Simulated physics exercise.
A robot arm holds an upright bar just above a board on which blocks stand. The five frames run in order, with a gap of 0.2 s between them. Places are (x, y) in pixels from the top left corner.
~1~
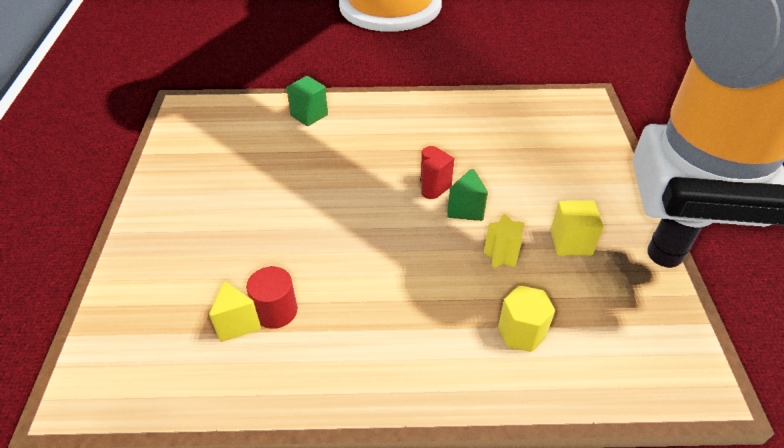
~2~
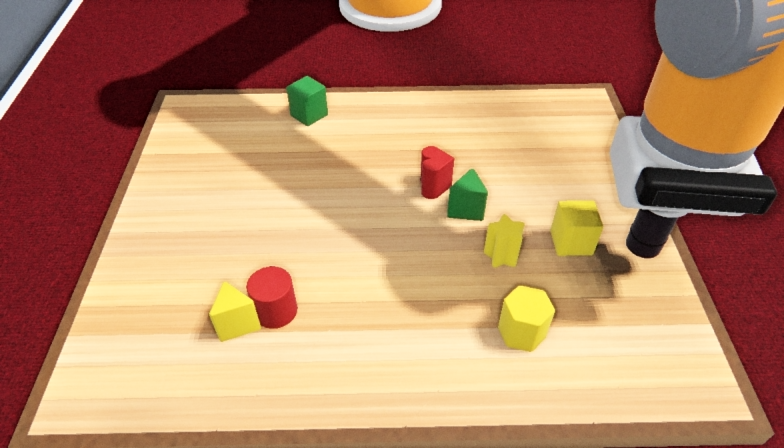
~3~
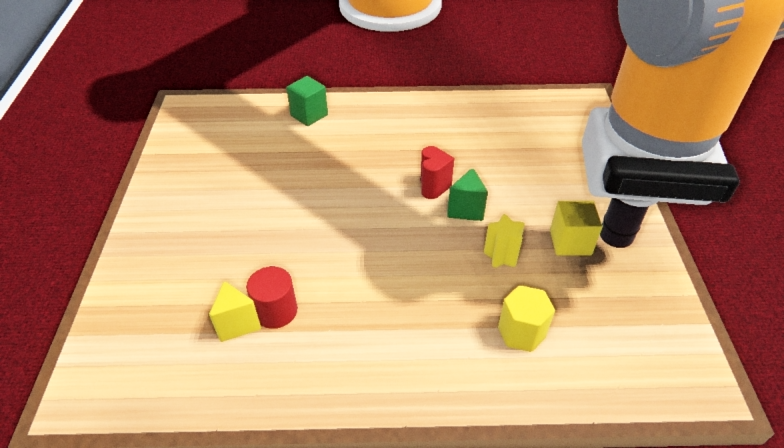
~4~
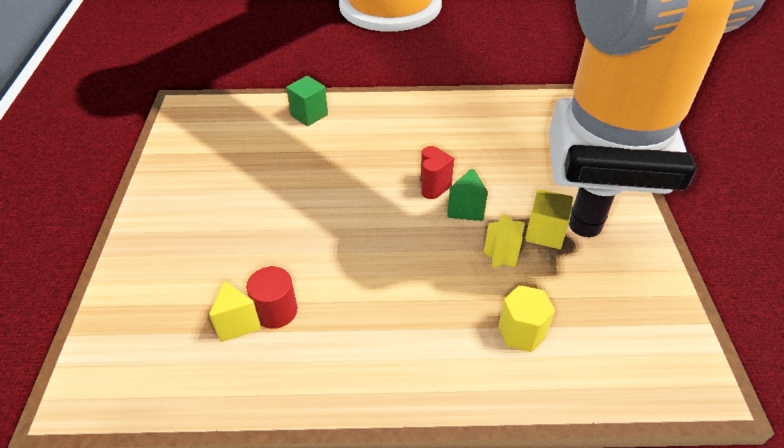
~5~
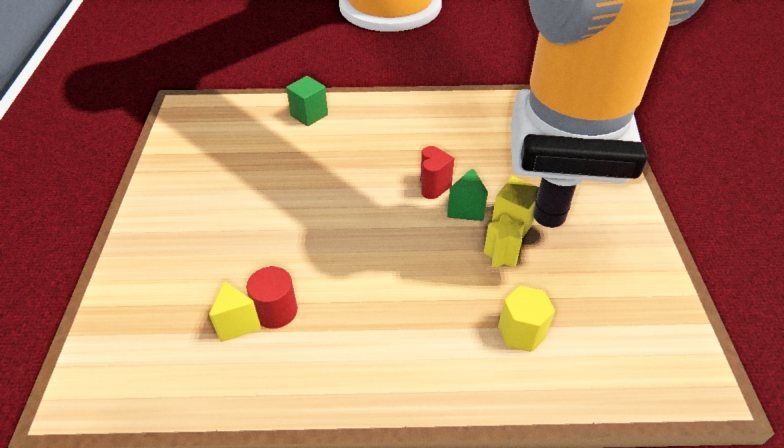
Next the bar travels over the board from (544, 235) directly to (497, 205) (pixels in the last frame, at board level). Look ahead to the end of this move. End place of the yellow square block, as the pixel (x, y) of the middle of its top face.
I'd expect the centre of its top face to be at (467, 172).
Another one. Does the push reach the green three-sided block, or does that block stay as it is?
At the end of the path, the green three-sided block has moved off its old spot.
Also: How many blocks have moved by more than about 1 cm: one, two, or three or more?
Two blocks, no more.
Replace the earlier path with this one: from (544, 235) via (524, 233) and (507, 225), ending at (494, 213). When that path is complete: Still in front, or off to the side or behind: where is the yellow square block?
I expect it to be in front.
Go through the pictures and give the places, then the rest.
In the first frame, bar tip (664, 256); block tops, red heart block (435, 157); green three-sided block (470, 182); yellow star-shaped block (508, 227); yellow square block (581, 213).
In the second frame, bar (643, 247); blocks unchanged.
In the third frame, bar (616, 237); blocks unchanged.
In the fourth frame, bar (585, 227); yellow square block (553, 204).
In the fifth frame, bar (549, 217); red heart block (435, 157); green three-sided block (470, 182); yellow star-shaped block (508, 227); yellow square block (520, 192).
What follows on the original path. Halfway along, bar (523, 201); green three-sided block (461, 180), turned 25° clockwise; yellow square block (491, 182), turned 25° anticlockwise.
At the end, bar (500, 187); red heart block (431, 156), turned 15° clockwise; green three-sided block (437, 177); yellow star-shaped block in place; yellow square block (467, 172), turned 45° anticlockwise.
